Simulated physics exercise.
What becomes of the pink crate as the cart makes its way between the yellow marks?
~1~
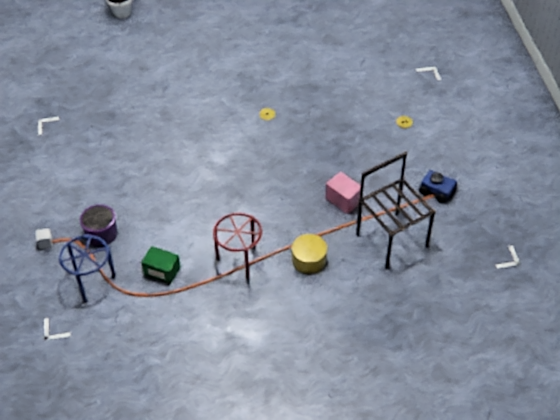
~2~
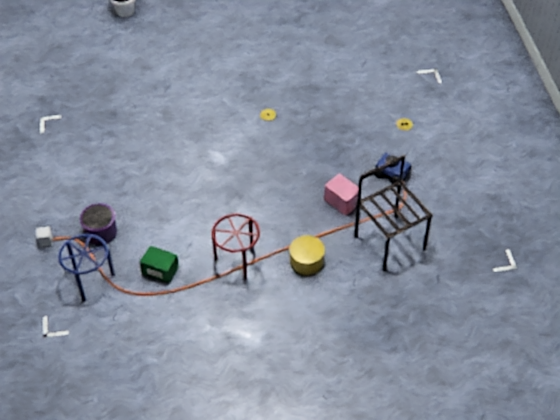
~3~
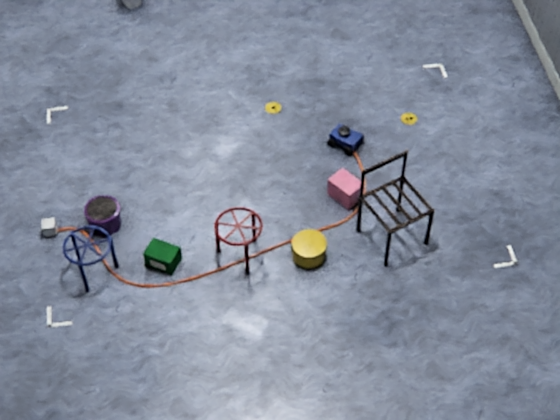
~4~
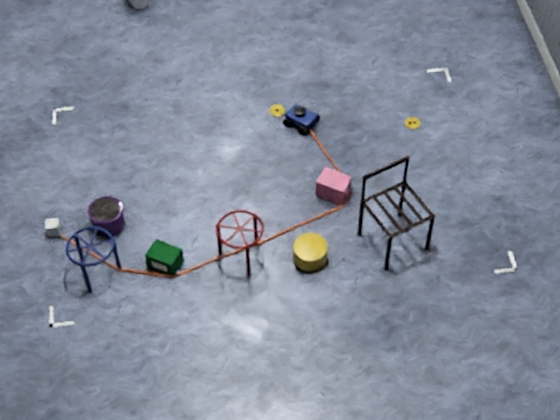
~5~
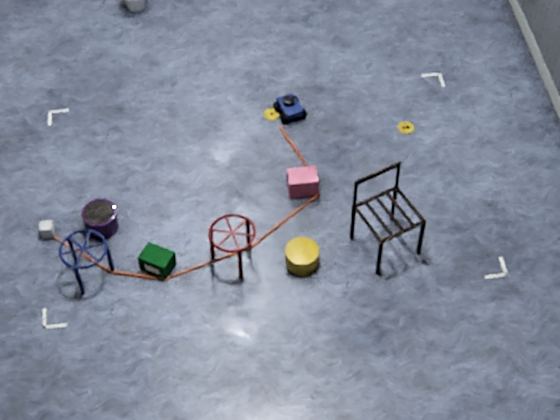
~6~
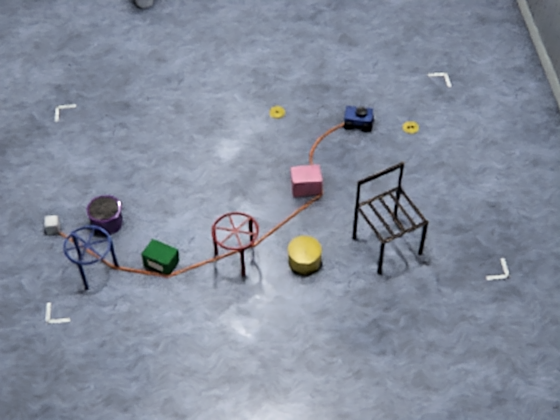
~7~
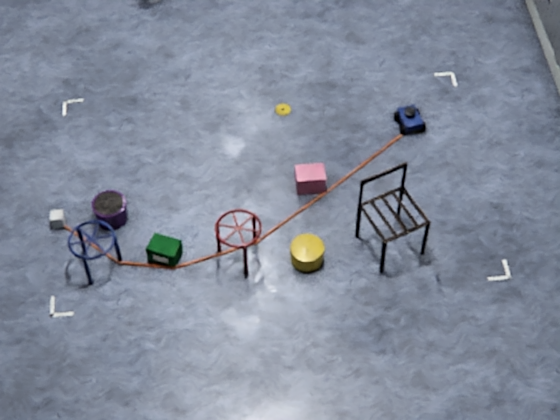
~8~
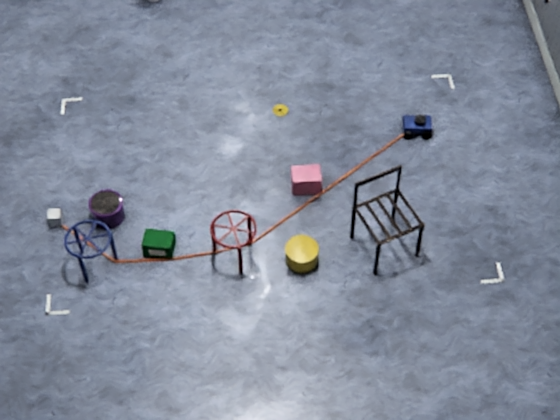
The pink crate gets shifted to the left by the lead while the cart is near the first mark, and it stays in its new place, away from the chair, to the end.
